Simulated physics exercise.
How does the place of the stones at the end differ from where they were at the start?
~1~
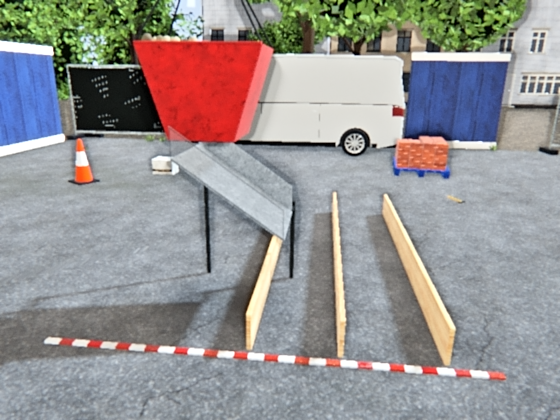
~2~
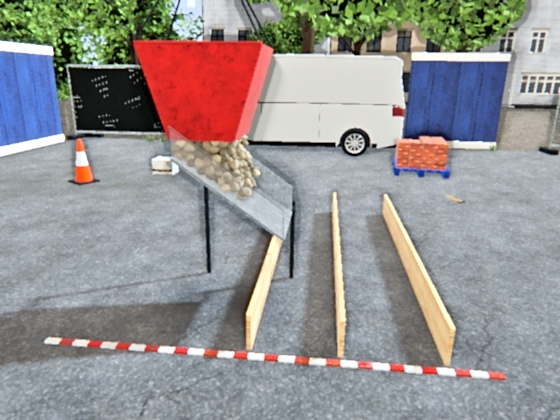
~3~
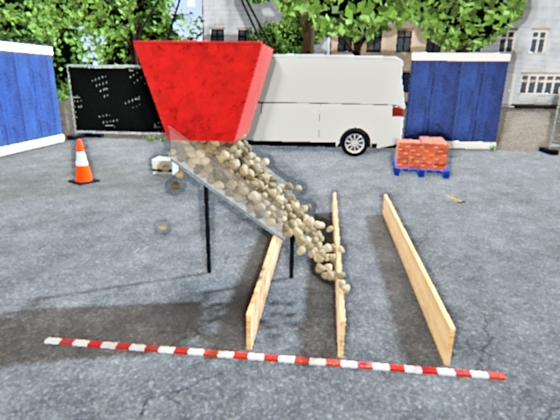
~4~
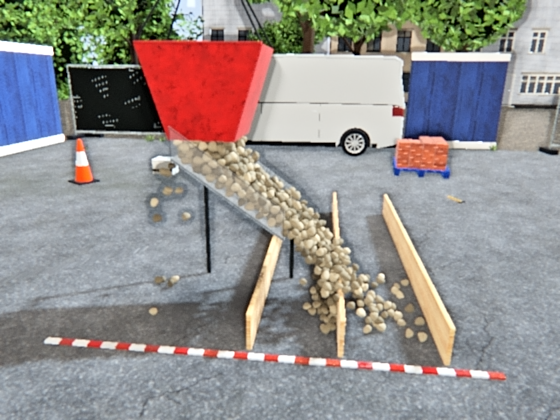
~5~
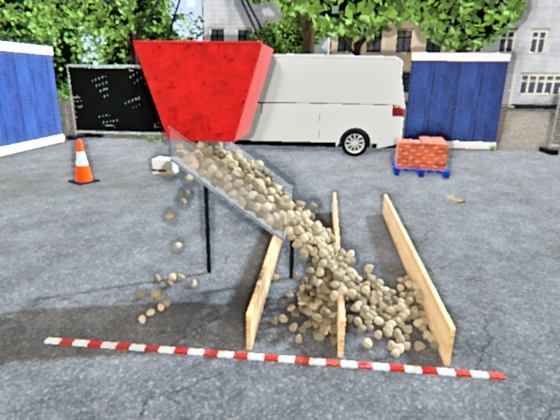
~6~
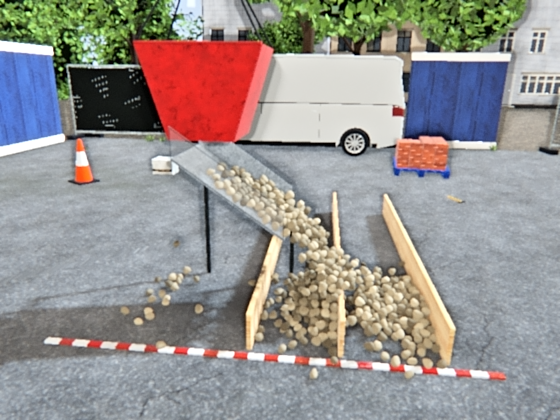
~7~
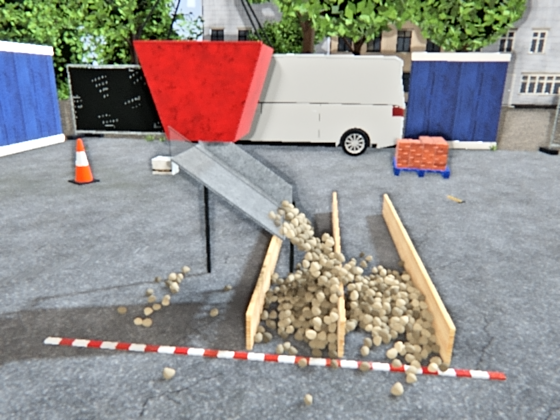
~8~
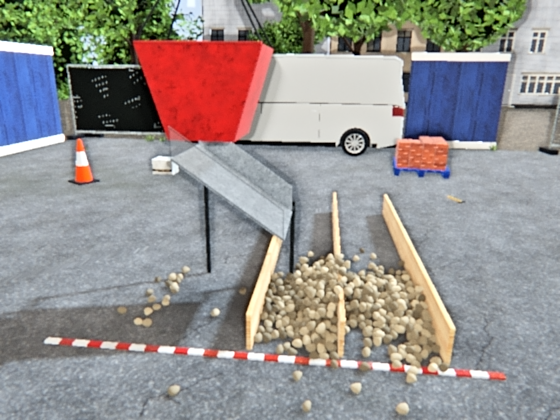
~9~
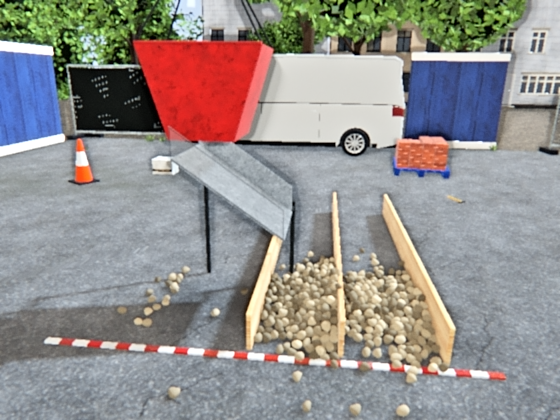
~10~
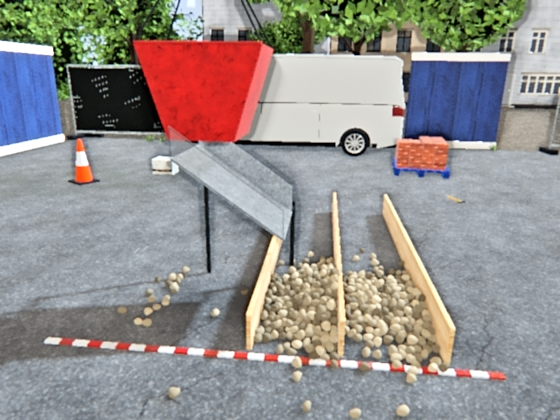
At the start the stones are out of sight inside the raised red skip. By the end they lie lower and further right, mostly on the ground between the planks, with a few scattered to the left and in front.
